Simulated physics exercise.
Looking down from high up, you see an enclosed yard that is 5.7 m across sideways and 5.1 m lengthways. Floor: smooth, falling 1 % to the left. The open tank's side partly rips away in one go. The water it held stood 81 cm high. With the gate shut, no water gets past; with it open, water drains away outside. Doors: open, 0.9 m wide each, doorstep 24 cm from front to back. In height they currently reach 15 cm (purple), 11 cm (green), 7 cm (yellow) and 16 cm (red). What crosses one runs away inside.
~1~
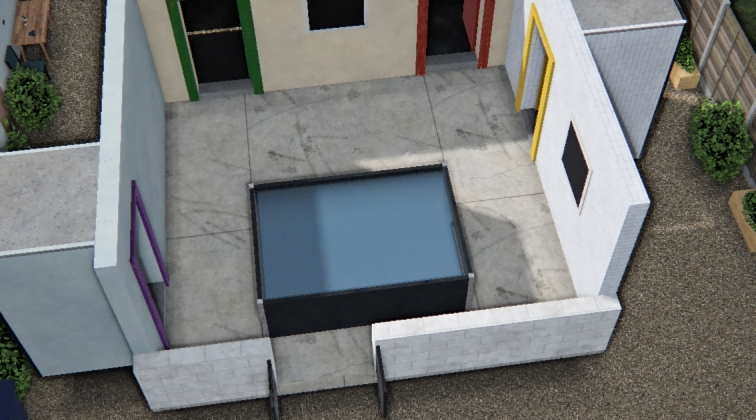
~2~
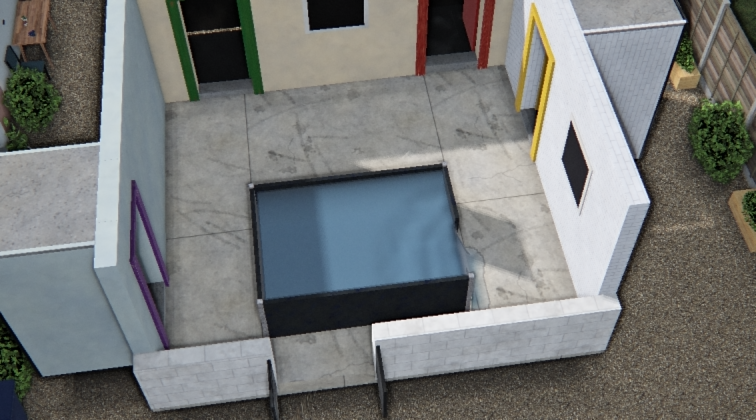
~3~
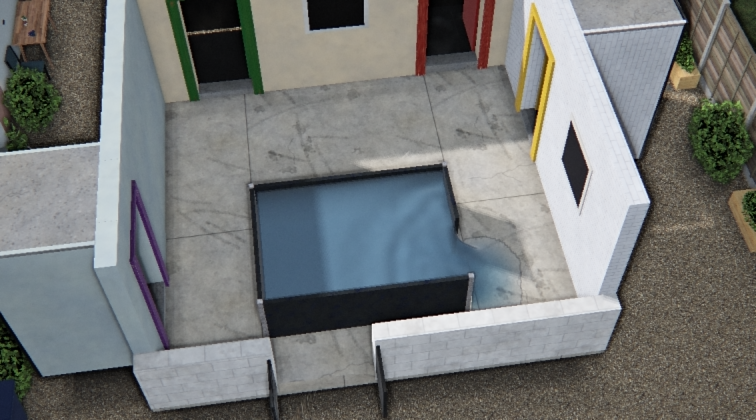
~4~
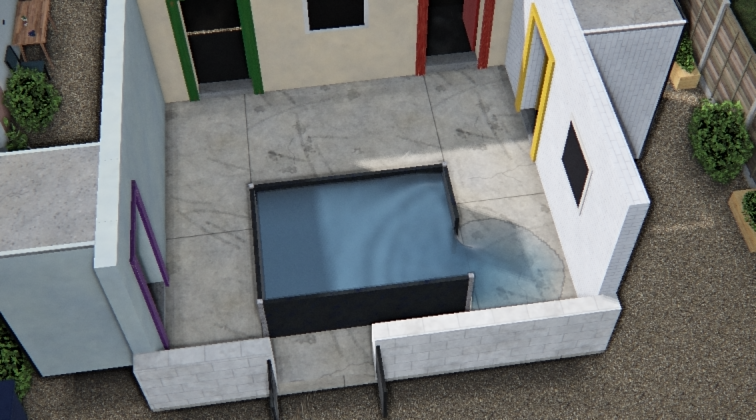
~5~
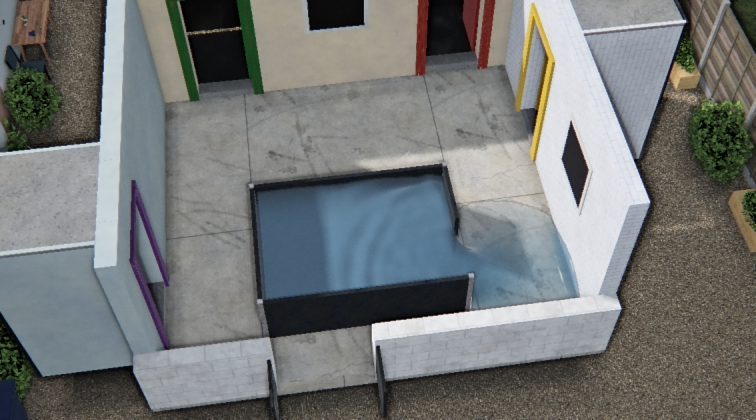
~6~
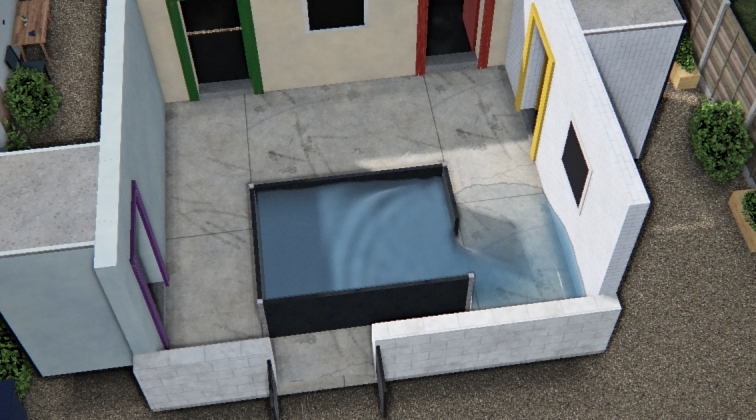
Water in the dark-walled open tank rippled and poured out through a gap in its right side, then fanned across the grey yard floor until it reached the white wall on the right.
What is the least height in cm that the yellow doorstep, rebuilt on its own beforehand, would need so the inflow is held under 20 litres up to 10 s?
Around 5.5 cm would be enough.
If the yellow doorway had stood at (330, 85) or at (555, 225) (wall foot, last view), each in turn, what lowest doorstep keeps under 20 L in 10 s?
Minimums: Roughly 10.0 cm and 36 cm.
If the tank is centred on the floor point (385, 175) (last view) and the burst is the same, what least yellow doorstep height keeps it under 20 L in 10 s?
Then close to 25 cm.
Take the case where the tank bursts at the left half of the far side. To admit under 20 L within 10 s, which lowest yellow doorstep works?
A height of around 13.0 cm.
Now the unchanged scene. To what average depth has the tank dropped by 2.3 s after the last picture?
Close to 45 cm deep on average.
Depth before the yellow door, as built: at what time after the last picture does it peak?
At roughly 2.4 s.
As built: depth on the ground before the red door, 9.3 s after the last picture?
You'd measure close to 15.0 cm there.
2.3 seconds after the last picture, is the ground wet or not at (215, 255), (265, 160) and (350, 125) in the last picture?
In the order asked: Untouched, untouched, soaked.
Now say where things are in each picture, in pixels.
The first picture shows the open tank at (358, 233) is whole and still, 81 cm deep; the yellow door at (534, 89) is dry.
In the second picture, the front is at (479, 264), 0.4 m from the gap at (459, 269); 0.2 m2 of floor is wet, 81 cm left at the back.
In the third picture, water pours out at (459, 271) and has run 0.8 m, to (516, 274); about 12 cm deep outside, 81 cm at the back.
In the fourth picture, water pours out at (459, 272) and has run 1.4 m, to (559, 276); about 8 cm deep outside, 81 cm at the back.
In the fifth picture, the gap is at (459, 272), the front 1.6 m out at a hidden place; the back of the open tank holds 81 cm.
In the sixth picture, the front is at (542, 192), 1.8 m from the gap at (459, 272); 3.6 m2 of floor is wet, 81 cm left at the back; 1.2 m in a straight line remain to the yellow door at (534, 89).
Then, 0.7 s after the last picture water covers 15 % of the floor, deepest (60 cm) near (566, 282); 6 cm at the yellow door, 0 litres in over its 7 cm doorstep.
Then, 2.3 s after the last picture water covers 55 % of the floor, deepest (42 cm) near (537, 321); 10 cm at the yellow door, 2 litres in over its 7 cm doorstep.
Then, 9.3 s after the last picture water covers 100 % of the floor, deepest (24 cm) near (168, 382); 4 cm at the yellow door, 8 litres in over its 7 cm doorstep.
At the yellow door as built, the water peaked near 10 cm, 2.3 s after the last picture.
Run again over the same 10 s with other heights there, 24 litres in over 5 cm, 11 litres over 6.5 cm. The limit of 20 litres is kept from about 5.5 cm up.
